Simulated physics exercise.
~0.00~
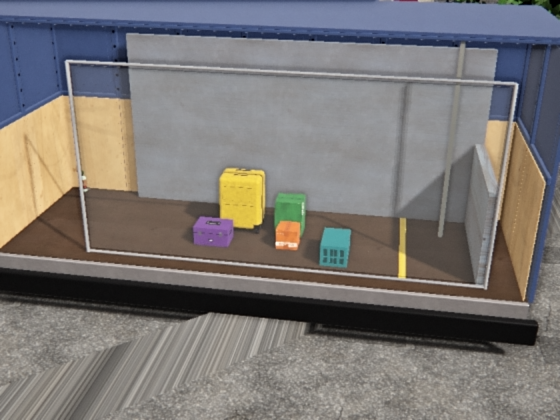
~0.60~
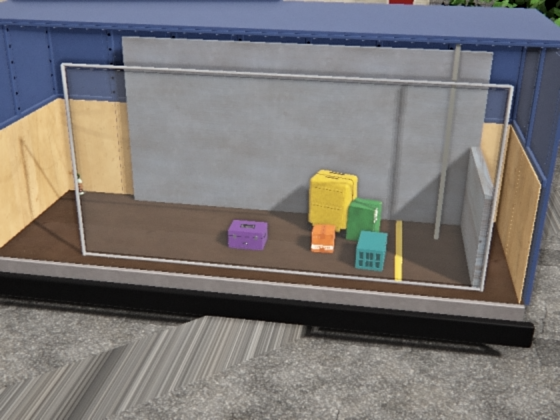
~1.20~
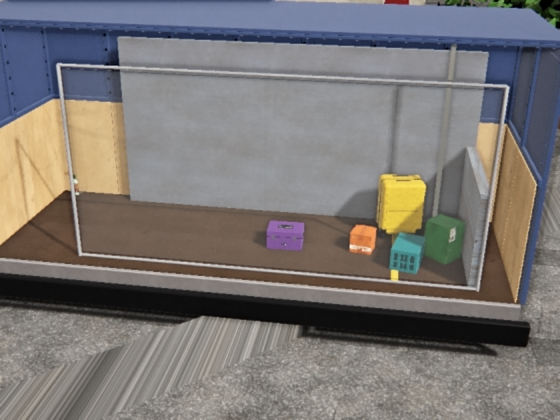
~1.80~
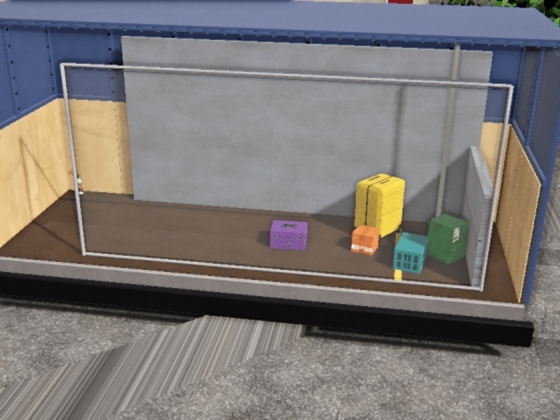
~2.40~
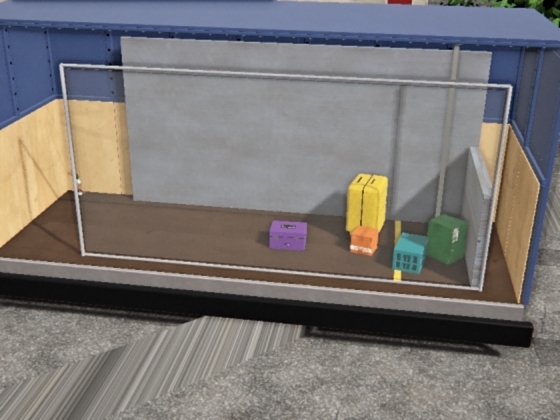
The open side of a blue van's cargo bay, with a grey back wall, wooden end panels and a pole at the right, is seen from outside and slightly above by a gently swaying camera. A yellow wheeled case, a green pack, an orange carton, a purple toolbox and a teal crate stand left of a yellow line on the brown floor. All five slide right, the green pack and teal crate crossing the line. The yellow case rolls furthest back left while the others stay nearly still. Finally, the yellow case, orange carton and purple toolbox rest short of the line, with the crate and pack beyond it.
